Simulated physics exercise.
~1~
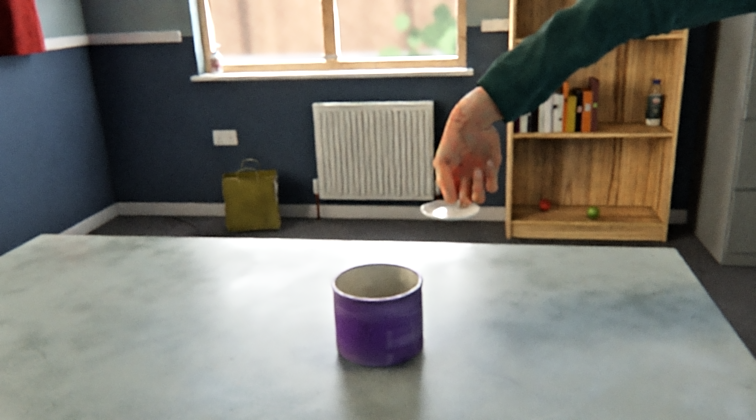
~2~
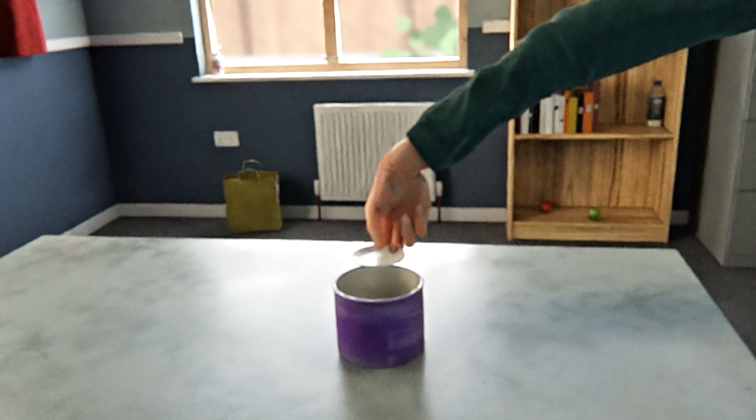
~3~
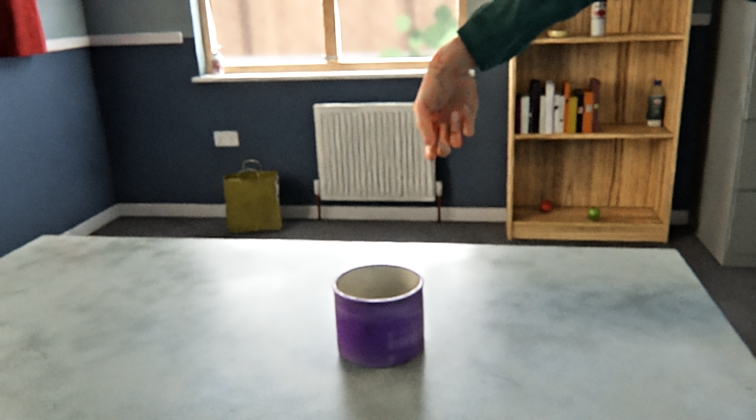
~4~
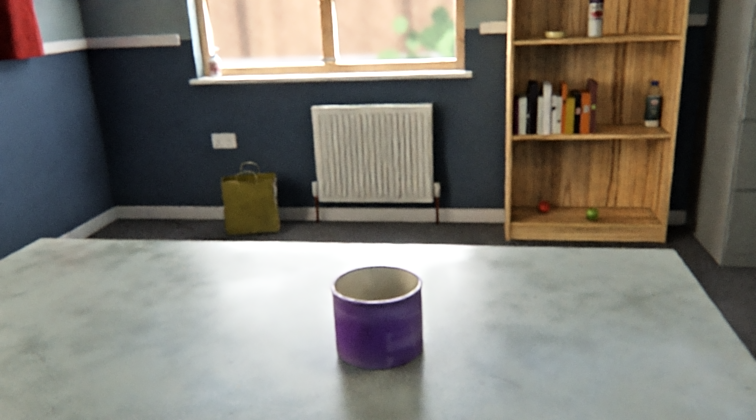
A hand lowering a small white saucer over an open purple container on a table, letting it drop inside, then withdrawing.
